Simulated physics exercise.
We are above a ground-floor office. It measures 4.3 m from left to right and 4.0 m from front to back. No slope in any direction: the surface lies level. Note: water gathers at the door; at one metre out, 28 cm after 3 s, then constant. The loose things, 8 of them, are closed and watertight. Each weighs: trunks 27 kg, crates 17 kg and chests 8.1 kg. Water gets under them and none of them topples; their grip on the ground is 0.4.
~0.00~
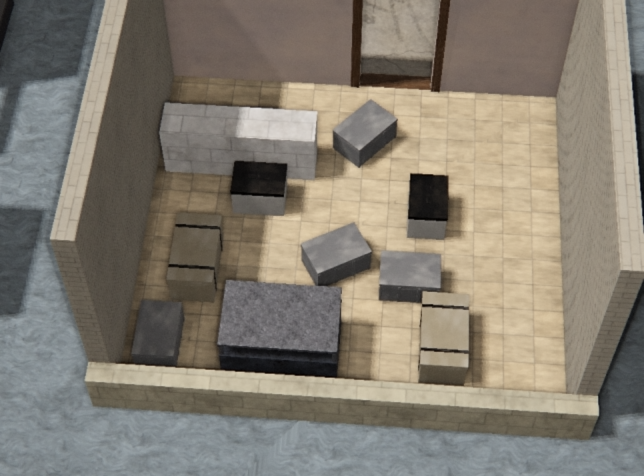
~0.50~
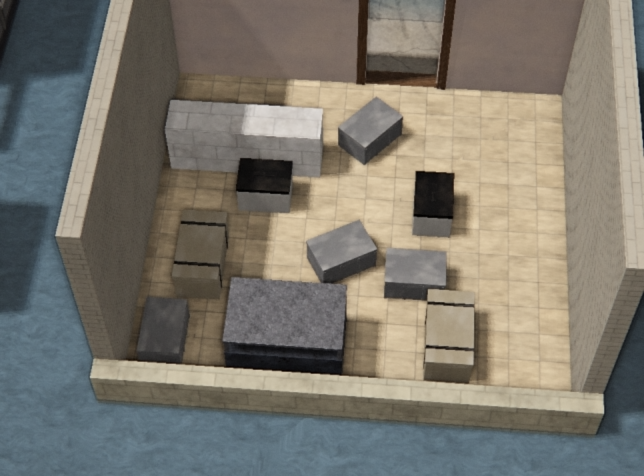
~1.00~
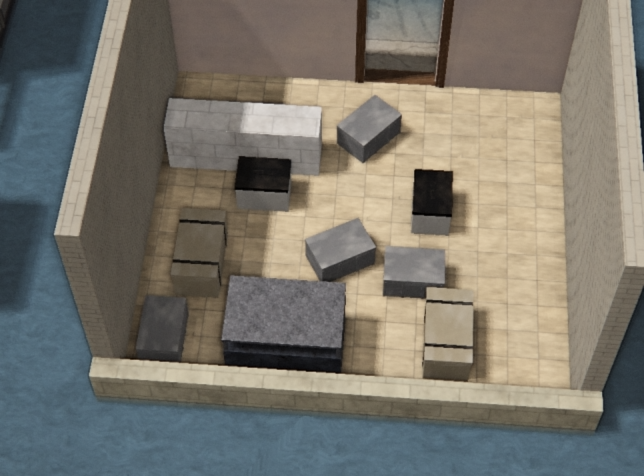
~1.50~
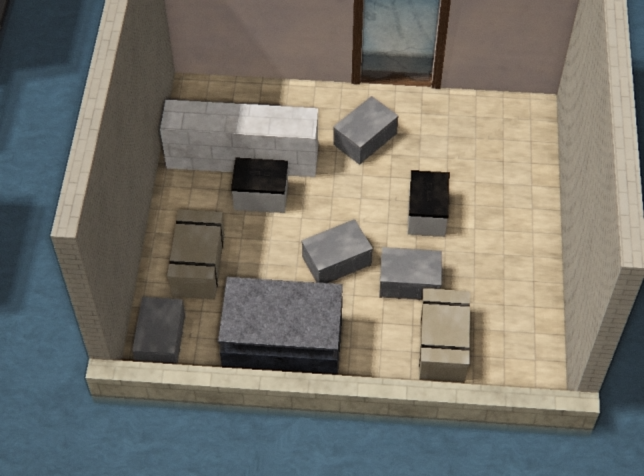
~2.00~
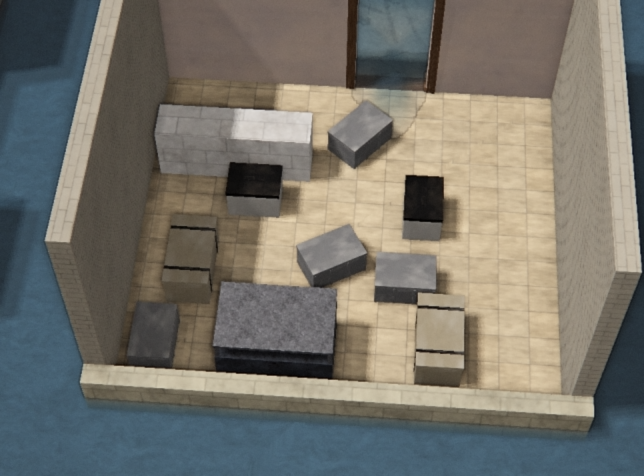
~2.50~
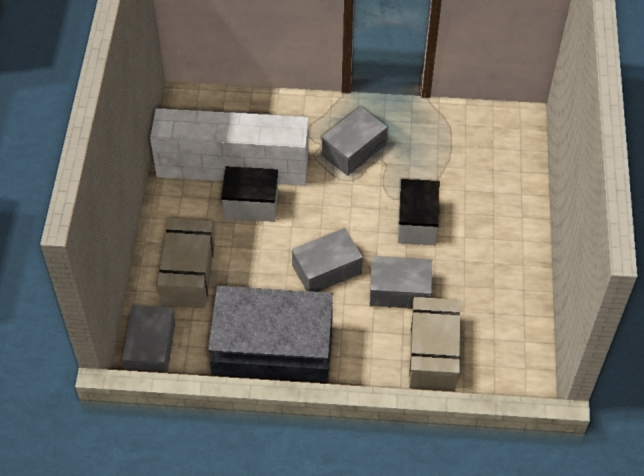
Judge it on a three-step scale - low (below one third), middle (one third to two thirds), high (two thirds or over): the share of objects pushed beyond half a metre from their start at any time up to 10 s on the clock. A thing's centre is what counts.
Middle.
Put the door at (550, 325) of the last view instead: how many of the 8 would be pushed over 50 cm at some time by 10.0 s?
Then 6.
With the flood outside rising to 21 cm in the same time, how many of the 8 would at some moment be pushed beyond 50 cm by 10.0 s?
The answer would then be 3.
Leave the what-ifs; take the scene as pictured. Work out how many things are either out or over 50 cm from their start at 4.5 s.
1 in all.
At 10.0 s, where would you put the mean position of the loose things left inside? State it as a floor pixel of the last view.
The centre is close to (290, 293).
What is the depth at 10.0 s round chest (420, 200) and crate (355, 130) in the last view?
Depth approx. 14 cm / 7 cm.
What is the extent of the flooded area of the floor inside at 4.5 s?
Flooded: Near 9.5 m2.
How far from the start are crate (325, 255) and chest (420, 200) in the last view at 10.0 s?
Respectively 140 and 200 cm.
After 3.5 s 1 of 8 are over 50 cm from their spots; 0 afloat.
After 4.5 s 1 of 8 are over 50 cm from their spots; 1 afloat.
After 7.0 s 4 of 8 are over 50 cm from their spots; 5 afloat.
After 10.0 s 3 of 8 are over 50 cm from their spots, and 4 have been at some point; 8 afloat.
